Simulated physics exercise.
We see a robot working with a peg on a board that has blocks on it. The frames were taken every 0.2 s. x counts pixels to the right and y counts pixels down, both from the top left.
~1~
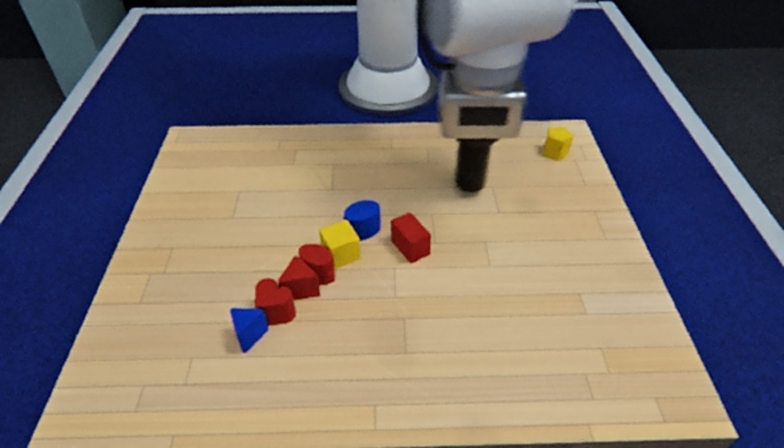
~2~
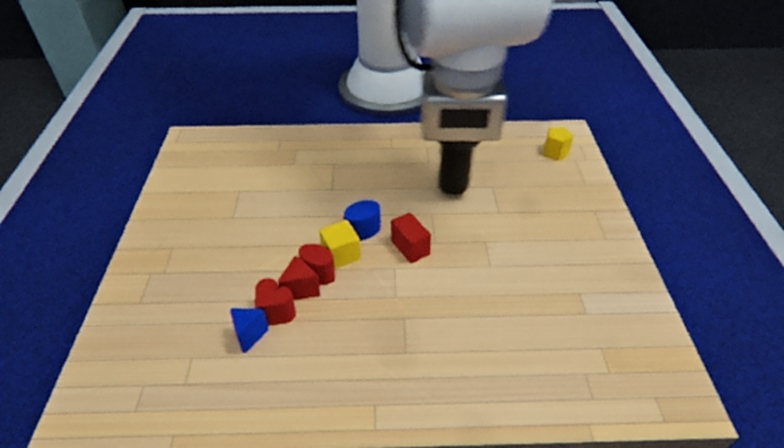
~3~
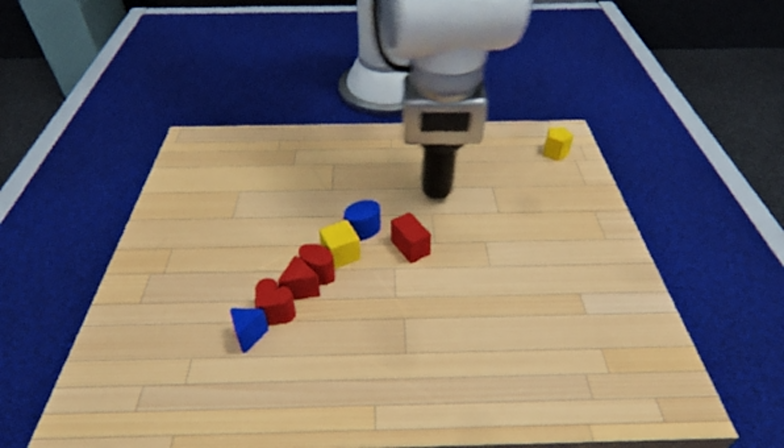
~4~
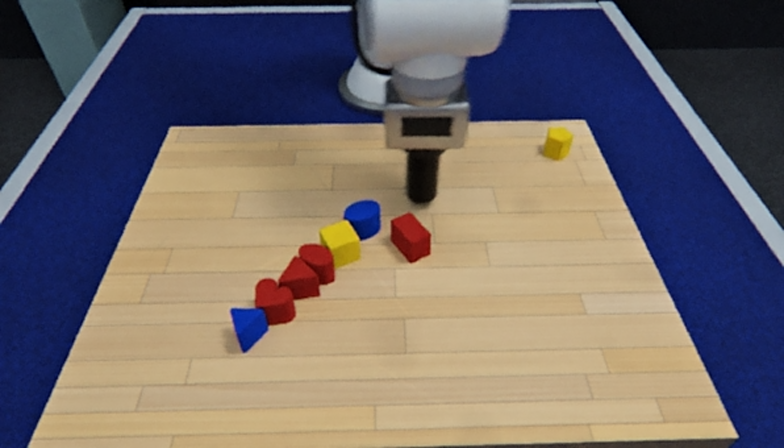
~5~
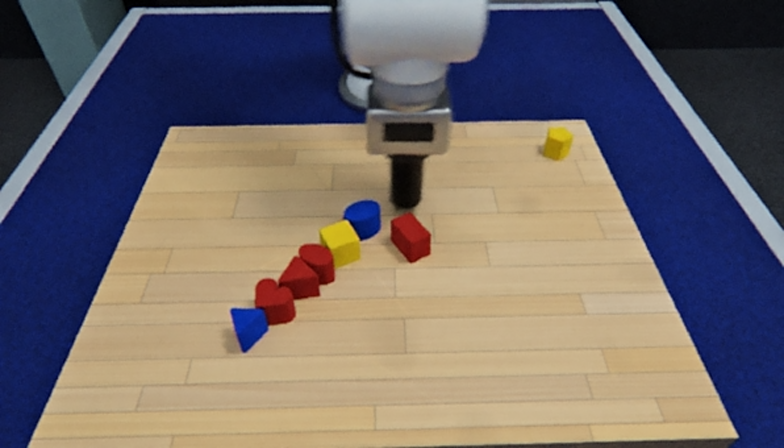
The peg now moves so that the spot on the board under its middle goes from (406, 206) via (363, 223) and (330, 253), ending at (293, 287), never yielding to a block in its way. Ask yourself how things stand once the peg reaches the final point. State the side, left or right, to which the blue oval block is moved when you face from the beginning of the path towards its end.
My answer: Right.
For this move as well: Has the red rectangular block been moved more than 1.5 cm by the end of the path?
My answer is no.
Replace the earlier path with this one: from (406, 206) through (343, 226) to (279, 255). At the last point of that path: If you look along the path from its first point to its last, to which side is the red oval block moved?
Toward the left.
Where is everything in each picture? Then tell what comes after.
The first picture shows peg tip at (470, 183); block tops, blue triangle at (244, 317); red heart-shaped block at (271, 292); red triangle at (297, 270); red oval block at (315, 253); yellow square piece at (339, 234); blue oval block at (362, 209); red rectangular block at (411, 227).
The second picture shows peg at (453, 185); blocks unchanged.
The third picture shows peg at (437, 188); blocks unchanged.
The fourth picture shows peg at (421, 193); blocks unchanged.
The fifth picture shows peg at (406, 198); blue triangle at (244, 317); red heart-shaped block at (271, 292); red triangle at (297, 270); red oval block at (315, 253); yellow square piece at (339, 234); blue oval block at (362, 209); red rectangular block at (411, 227).
On the path given first. One third of the way, peg at (362, 216); red heart-shaped block at (267, 295); red triangle at (293, 277); red oval block at (314, 260); yellow square piece at (323, 238), turned 60° anticlockwise; blue oval block at (332, 216), turned 35° clockwise.
Two thirds of the way, peg at (328, 246); blue triangle at (224, 337), turned 35° clockwise; red heart-shaped block at (253, 315); red triangle at (281, 296); red oval block at (304, 280), turned 25° anticlockwise; yellow square piece at (299, 257), turned 70° anticlockwise; blue oval block at (297, 223), turned 115° clockwise.
At the end, peg at (292, 279); blue triangle at (212, 347), turned 55° clockwise; red heart-shaped block at (244, 329); red triangle at (275, 312); red oval block at (302, 293), turned 35° anticlockwise; yellow square piece at (261, 288), turned 110° anticlockwise; blue oval block at (295, 224), turned 130° clockwise; red rectangular block in place.
